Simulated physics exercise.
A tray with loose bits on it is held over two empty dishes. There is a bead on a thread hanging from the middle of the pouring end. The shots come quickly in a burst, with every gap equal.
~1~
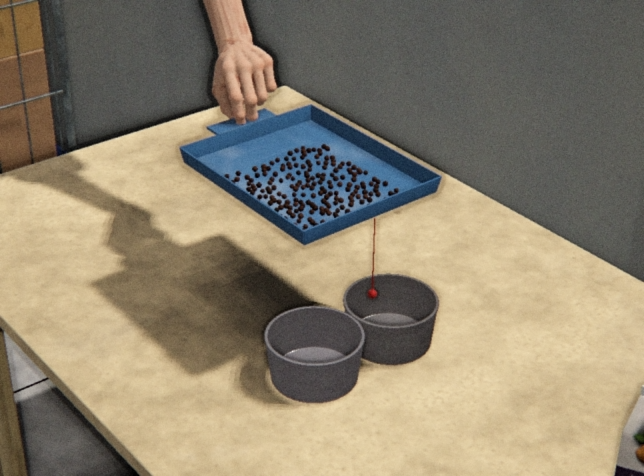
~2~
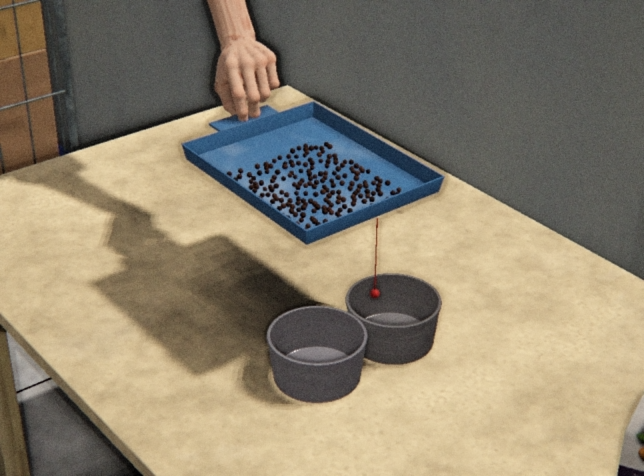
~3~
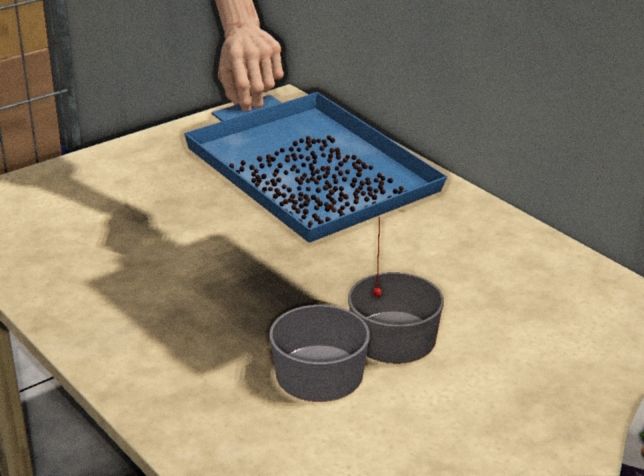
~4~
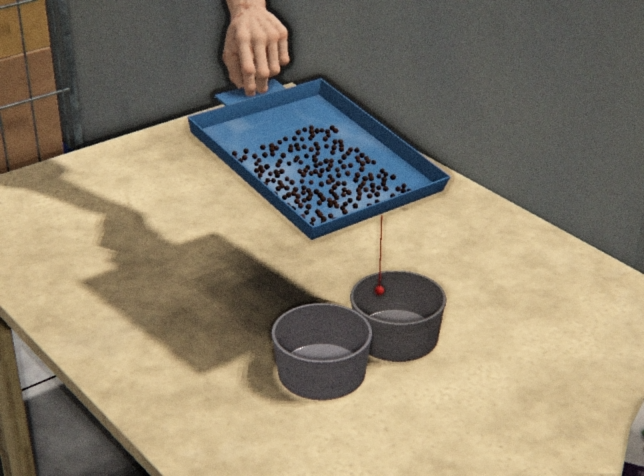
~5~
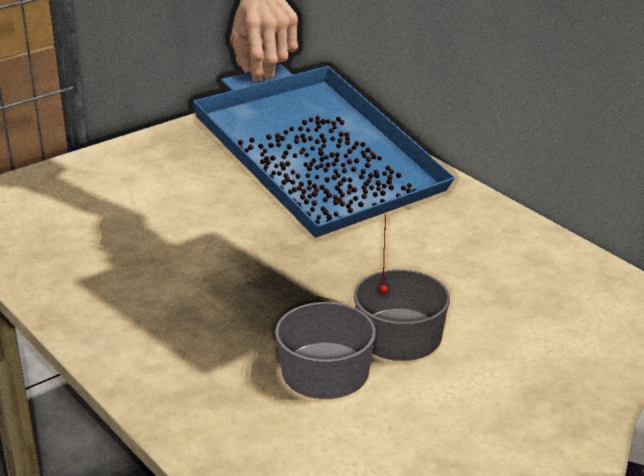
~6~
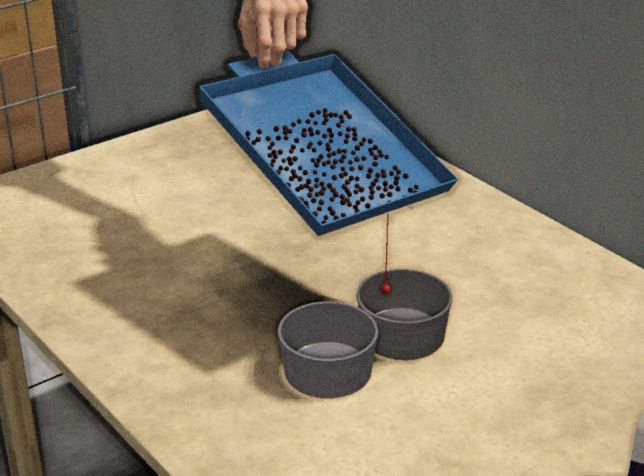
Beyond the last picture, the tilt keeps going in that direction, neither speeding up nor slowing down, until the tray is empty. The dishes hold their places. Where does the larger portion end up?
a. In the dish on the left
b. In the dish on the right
The answer is b.
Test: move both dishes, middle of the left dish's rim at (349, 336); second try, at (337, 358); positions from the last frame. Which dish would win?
At the first spot the right-side one comes out ahead, at the second spot the right-side one.
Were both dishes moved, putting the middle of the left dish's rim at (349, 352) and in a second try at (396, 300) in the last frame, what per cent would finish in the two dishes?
The first comes to 60 percent and the second to 60 percent.
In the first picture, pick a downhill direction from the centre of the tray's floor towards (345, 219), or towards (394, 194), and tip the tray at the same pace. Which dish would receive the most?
So: The left-standing dish on the first go, the right-standing dish on the second.
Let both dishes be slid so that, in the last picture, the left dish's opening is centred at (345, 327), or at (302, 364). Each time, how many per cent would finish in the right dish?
First try: Roughly 60 per cent; second try: Roughly 30 per cent.
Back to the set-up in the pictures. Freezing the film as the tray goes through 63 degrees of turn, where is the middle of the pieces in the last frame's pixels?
In the last view the centre sits at roughly (390, 198).
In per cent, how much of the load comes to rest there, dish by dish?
The left dish holds 0 % and the right dish holds 40 %.
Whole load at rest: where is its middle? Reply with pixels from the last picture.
Once it all stops, the middle lies near (441, 343).
Soon, tray tipped steeply; nearly all on the tray; a stray few outside both; a stray few in the air.
A while on, tray tipped past a quarter turn; about two thirds on the tray; a stray few in the right dish; a stray few outside both; about a third in the air.
Towards the end, tray tipped past a quarter turn; about a third in the right dish; about two thirds outside both.
Finally, tray tipped past a quarter turn; none in the left dish; about a third in the right dish; about two thirds outside both.
